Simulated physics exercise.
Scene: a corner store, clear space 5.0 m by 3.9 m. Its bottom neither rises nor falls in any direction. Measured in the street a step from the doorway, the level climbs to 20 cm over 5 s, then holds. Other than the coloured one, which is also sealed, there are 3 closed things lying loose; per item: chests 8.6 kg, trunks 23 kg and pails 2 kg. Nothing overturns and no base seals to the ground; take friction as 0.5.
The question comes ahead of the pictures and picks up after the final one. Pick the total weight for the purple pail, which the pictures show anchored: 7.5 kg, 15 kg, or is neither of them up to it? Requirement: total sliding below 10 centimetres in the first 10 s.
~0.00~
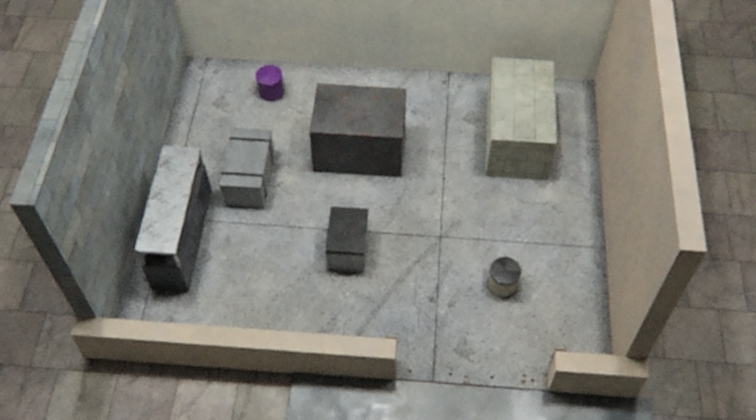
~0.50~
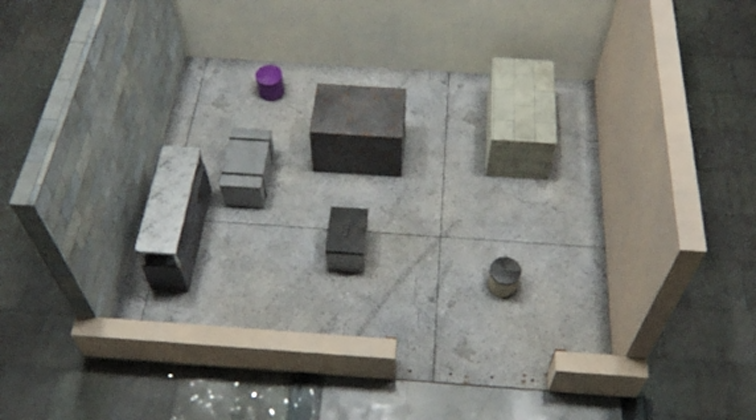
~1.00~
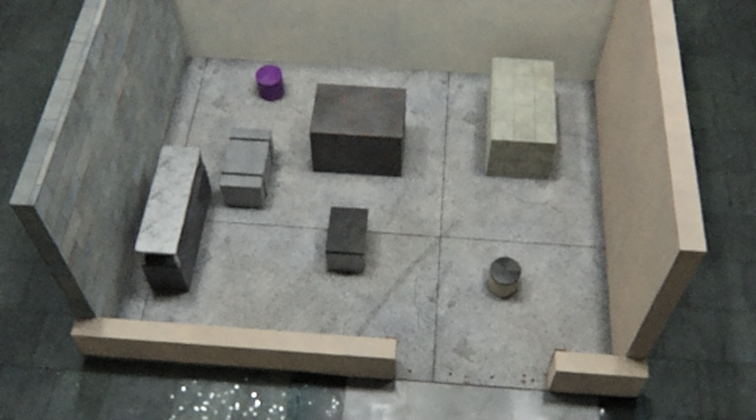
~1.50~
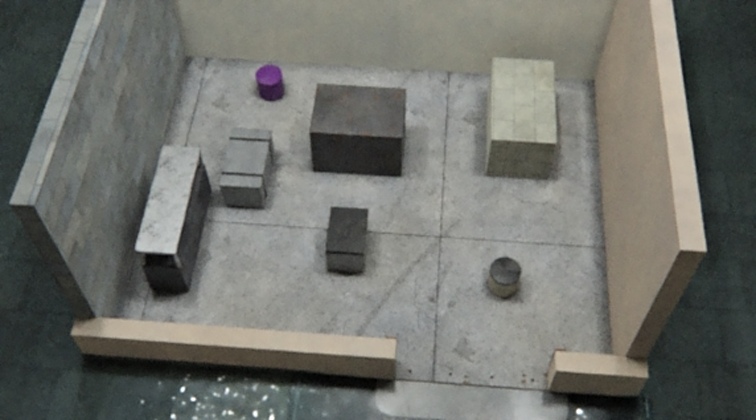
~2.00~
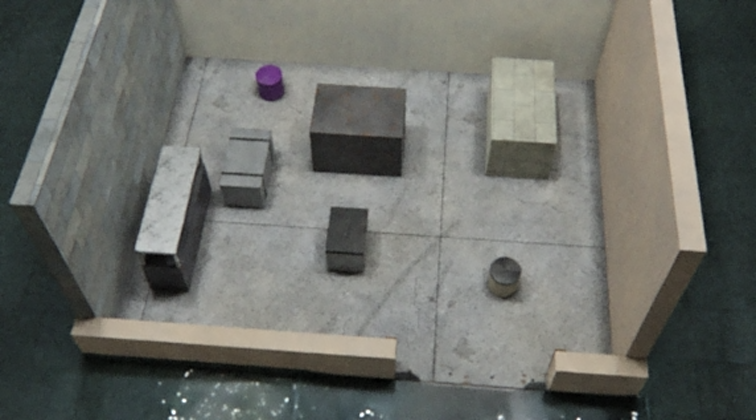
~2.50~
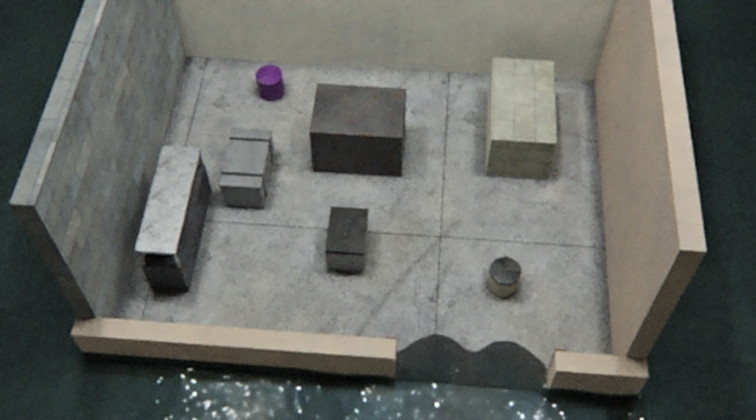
7.5 kg is enough.
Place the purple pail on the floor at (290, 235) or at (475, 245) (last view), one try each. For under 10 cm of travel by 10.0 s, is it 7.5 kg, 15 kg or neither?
The first try gives success with both; the second gives success with heavier only.
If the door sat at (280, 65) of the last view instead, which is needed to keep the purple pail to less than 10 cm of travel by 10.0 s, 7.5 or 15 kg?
The answer is that neither mass suffices.
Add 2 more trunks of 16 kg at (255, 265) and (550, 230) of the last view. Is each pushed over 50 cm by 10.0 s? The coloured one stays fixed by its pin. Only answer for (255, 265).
For that spot the answer is smaller than that.
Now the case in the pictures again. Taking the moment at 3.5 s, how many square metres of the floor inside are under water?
1.5 m2.
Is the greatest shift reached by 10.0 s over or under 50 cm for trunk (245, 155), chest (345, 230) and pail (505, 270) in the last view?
Falls short; exceeds it; exceeds it.
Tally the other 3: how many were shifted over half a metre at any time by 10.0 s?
The answer here is 2.
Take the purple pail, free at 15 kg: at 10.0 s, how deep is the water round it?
Depth: Approx. 6 cm.
After 3.5 s the purple pail would be 0 cm from its start with 7.5 kg and 0 cm from its start with 15 kg; 0 cm of water round it then.
After 4.5 s the purple pail would be 0 cm from its start with 7.5 kg and 0 cm from its start with 15 kg; 0 cm of water round it then.
After 7.0 s the purple pail would be 0 cm from its start with 7.5 kg and 0 cm from its start with 15 kg; 0 cm of water round it then.
After 10.0 s the purple pail would be 4 cm from its start with 7.5 kg and 0 cm from its start with 15 kg; 6 cm of water round it then.
